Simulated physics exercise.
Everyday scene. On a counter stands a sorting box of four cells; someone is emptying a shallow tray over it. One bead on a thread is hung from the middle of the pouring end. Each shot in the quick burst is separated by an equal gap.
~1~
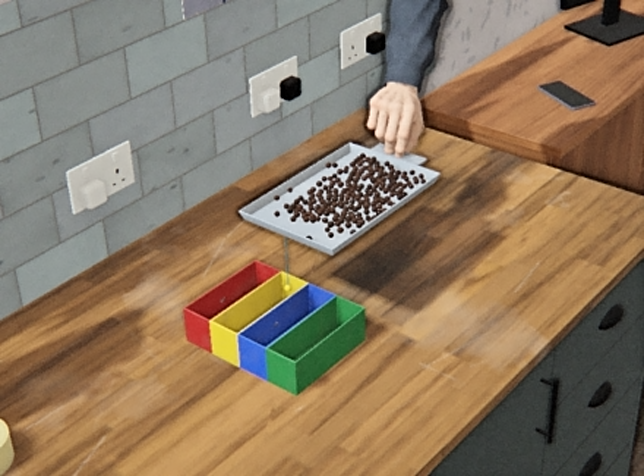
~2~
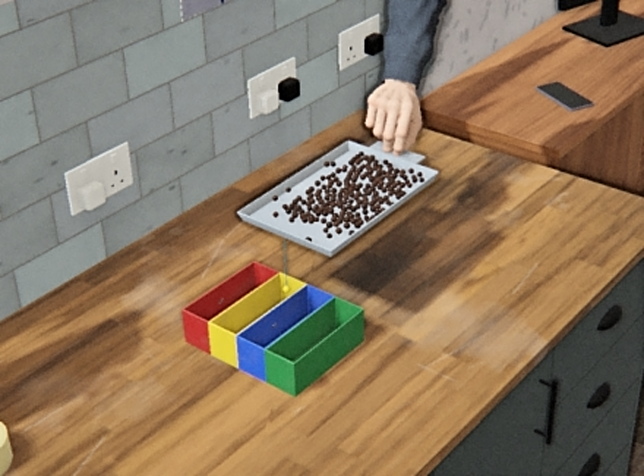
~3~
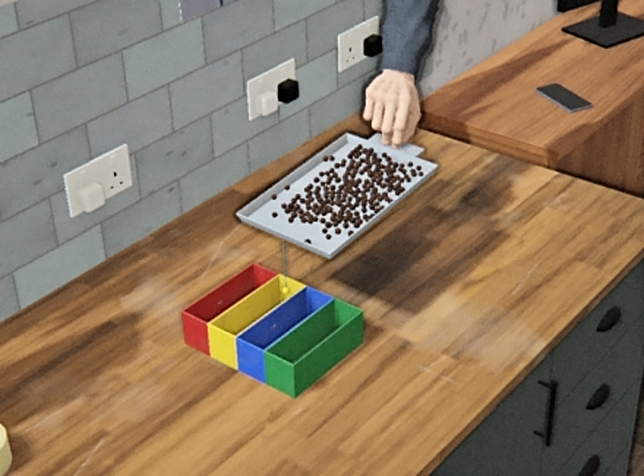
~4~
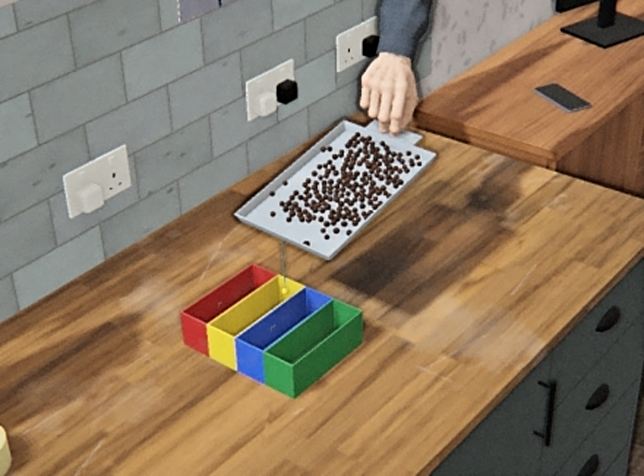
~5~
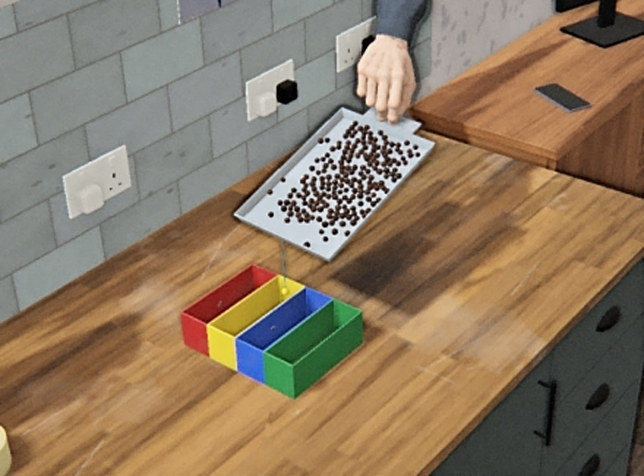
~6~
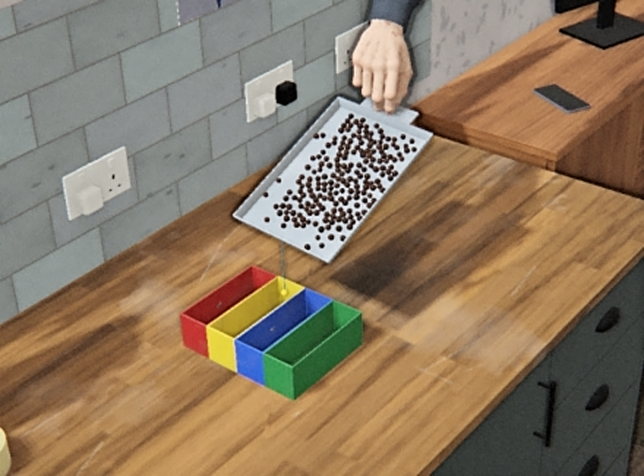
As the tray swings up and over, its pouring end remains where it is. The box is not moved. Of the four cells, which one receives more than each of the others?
The green cell receives the most.
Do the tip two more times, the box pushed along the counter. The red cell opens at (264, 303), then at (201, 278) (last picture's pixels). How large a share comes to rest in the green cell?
First placement: Some 20 %; second placement: Some 20 %.
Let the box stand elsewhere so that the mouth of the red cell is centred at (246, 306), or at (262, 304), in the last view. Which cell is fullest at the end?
In order of the tries: The blue cell and the blue cell.
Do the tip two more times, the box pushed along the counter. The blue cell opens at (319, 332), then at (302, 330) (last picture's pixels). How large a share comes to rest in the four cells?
Roughly 90 %, then roughly 90 %.
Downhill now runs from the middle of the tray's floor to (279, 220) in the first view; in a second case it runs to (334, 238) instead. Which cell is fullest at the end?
Try 1 - red; try 2 - the green one.
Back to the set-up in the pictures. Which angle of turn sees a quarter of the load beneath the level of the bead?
Roughly 65 degrees from level.
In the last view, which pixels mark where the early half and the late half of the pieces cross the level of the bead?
First roughly (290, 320), then roughly (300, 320).
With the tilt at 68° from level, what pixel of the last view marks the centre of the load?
The middle of the pieces lands at roughly (292, 319).
Soon after the last picture, tray tipped steeply; about a quarter on the tray; about a quarter in the green cell; a small part in the blue cell; a small part in the yellow cell; a stray few in the red cell; about a third falling or outside the box.
A little later, tray tipped past a quarter turn; about a third in the green cell; about a quarter in the blue cell; a small part in the yellow cell; a stray few in the red cell; about a quarter falling or outside the box.
Later still, tray tipped past a quarter turn; about a third in the green cell; about a quarter in the blue cell; a small part in the yellow cell; a stray few in the red cell; about a quarter falling or outside the box.
By the end, tray tipped past a quarter turn; about a third in the green cell; about a quarter in the blue cell; a small part in the yellow cell; a stray few in the red cell; about a quarter outside the box.
